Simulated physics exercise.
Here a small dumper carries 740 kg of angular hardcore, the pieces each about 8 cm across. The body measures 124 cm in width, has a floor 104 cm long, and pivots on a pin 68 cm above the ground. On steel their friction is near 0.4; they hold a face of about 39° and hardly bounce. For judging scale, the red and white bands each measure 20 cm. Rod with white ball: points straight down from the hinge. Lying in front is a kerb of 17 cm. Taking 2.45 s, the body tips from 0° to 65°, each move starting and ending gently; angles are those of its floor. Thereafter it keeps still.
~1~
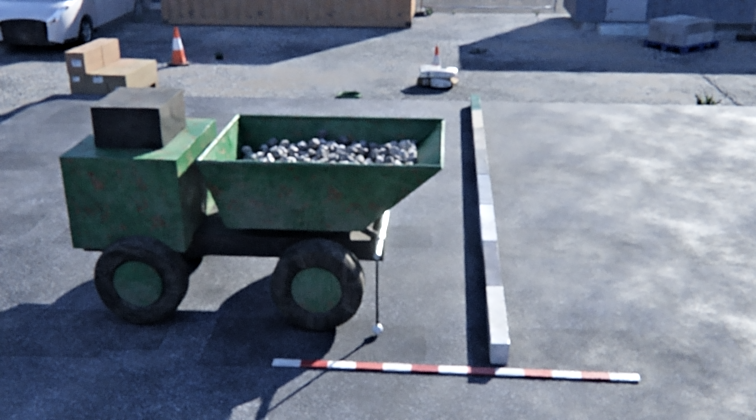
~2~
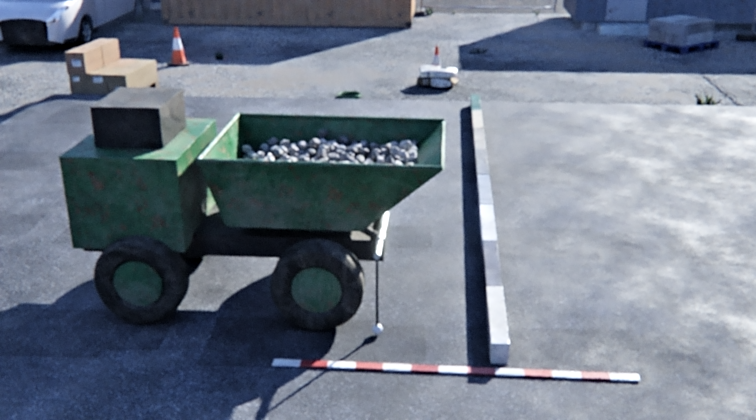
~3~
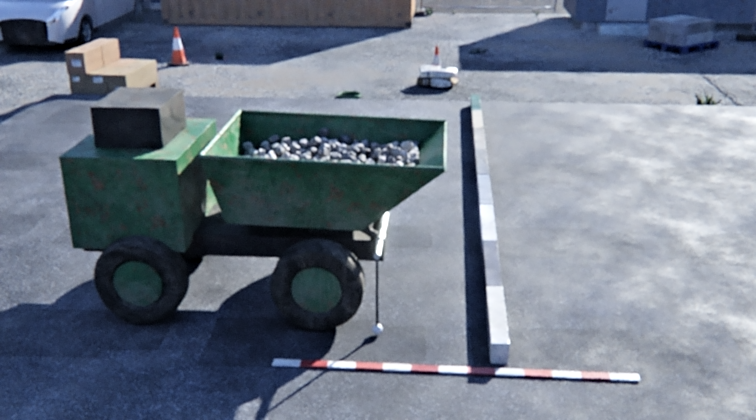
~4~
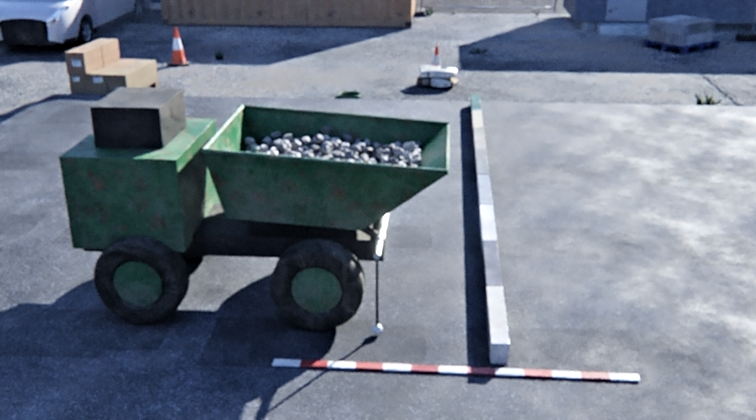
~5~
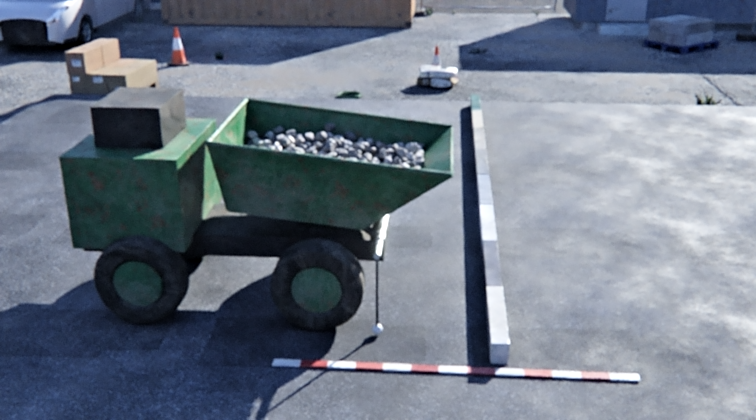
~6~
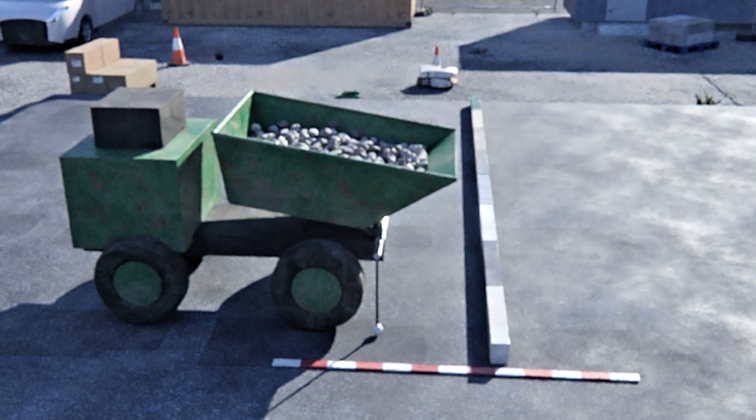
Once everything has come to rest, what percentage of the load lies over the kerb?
About 75 per cent.
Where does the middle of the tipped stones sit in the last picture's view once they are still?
Somewhere near pixel (526, 287).
A little later the floor is at 55°; 100 % in the body; the foremost stones are at (465, 215).
Then the floor is at 65°; 80 % in the body, 4 % on this side of the kerb, 15 % over the kerb; the foremost stones are at (541, 301).
Later still the floor is at 65°; 51 % in the body, 4 % on this side of the kerb, 45 % over the kerb; the foremost stones are at (596, 300).
In the end the floor is at 65°; 0 % in the body, 25 % on this side of the kerb, 75 % over the kerb; the foremost stones are at (642, 298).
